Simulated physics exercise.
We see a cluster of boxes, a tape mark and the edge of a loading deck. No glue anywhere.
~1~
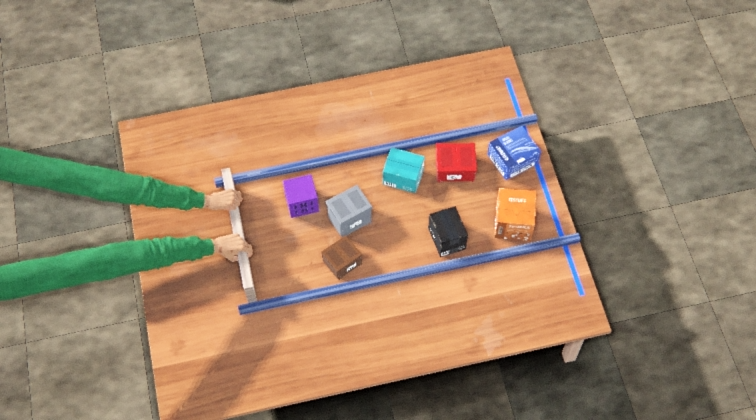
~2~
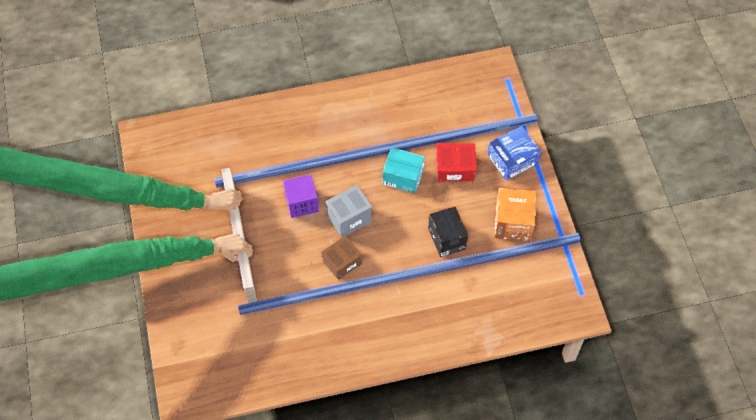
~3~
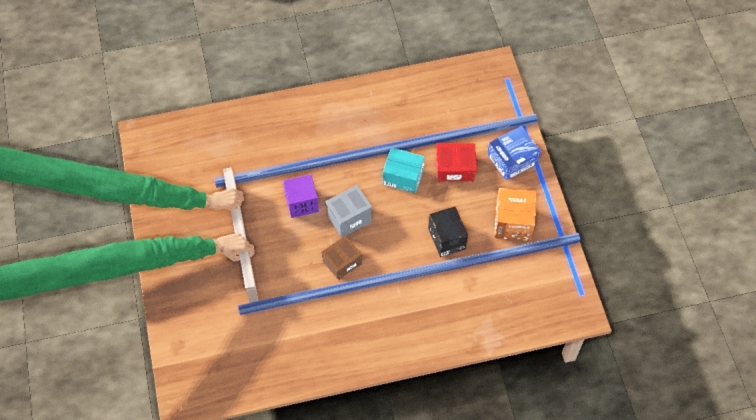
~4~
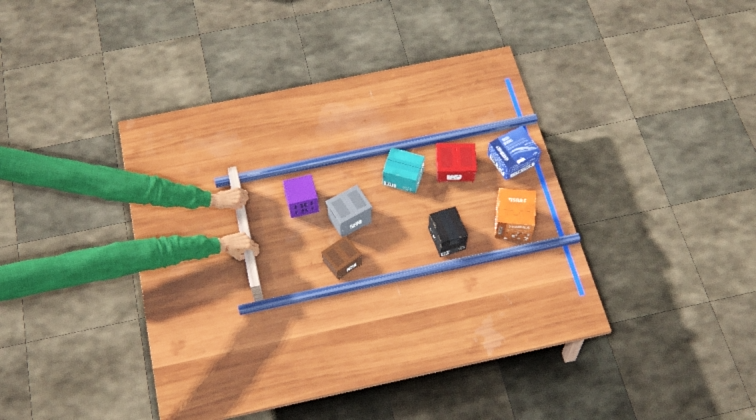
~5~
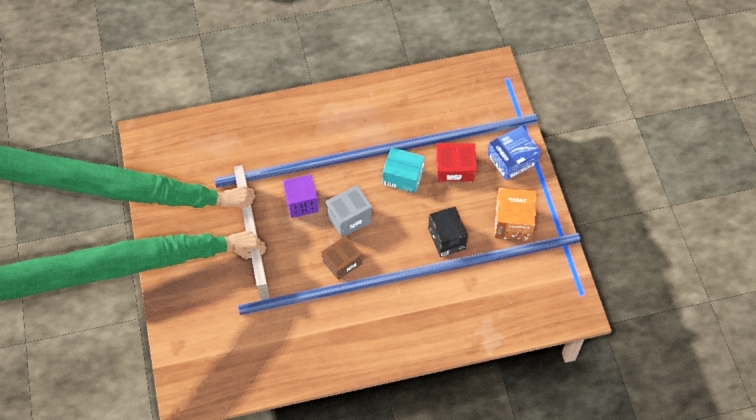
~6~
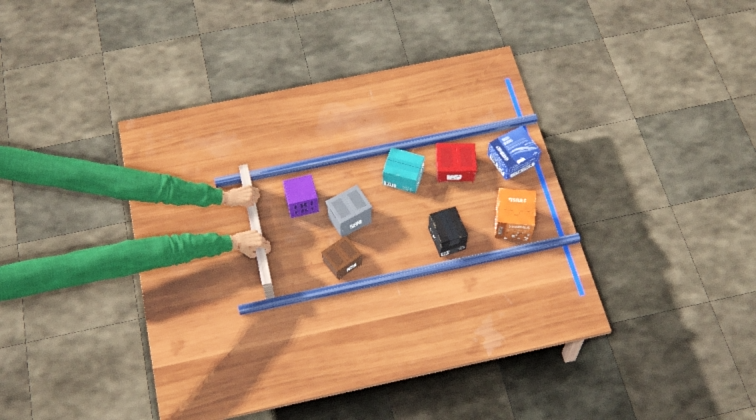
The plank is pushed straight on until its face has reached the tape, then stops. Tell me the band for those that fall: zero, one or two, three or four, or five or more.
The number that fall off is five or more.
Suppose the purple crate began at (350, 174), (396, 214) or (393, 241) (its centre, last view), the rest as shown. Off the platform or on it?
In that order, it remains up; comes down; falls.
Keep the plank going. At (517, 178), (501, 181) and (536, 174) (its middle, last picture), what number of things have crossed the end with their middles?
Place by place, 5, 3 and 5.
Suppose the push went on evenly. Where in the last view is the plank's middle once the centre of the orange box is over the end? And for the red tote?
For the orange box at (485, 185), for the red tote at (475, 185).
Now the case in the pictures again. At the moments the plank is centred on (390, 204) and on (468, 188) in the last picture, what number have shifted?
5 and 8.
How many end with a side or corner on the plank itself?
The number is 2.
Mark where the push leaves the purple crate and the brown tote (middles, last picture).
First (548, 144), then (573, 215).
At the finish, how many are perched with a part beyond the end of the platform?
2 of them.
Soon after, none off yet; blue box at rest near (514, 153); orange box at rest near (515, 215); red tote at rest near (456, 163).
At rest, the number that fall off is five or more; fallen, grey tote, turquoise parcel, black box, red tote, orange box and blue box.
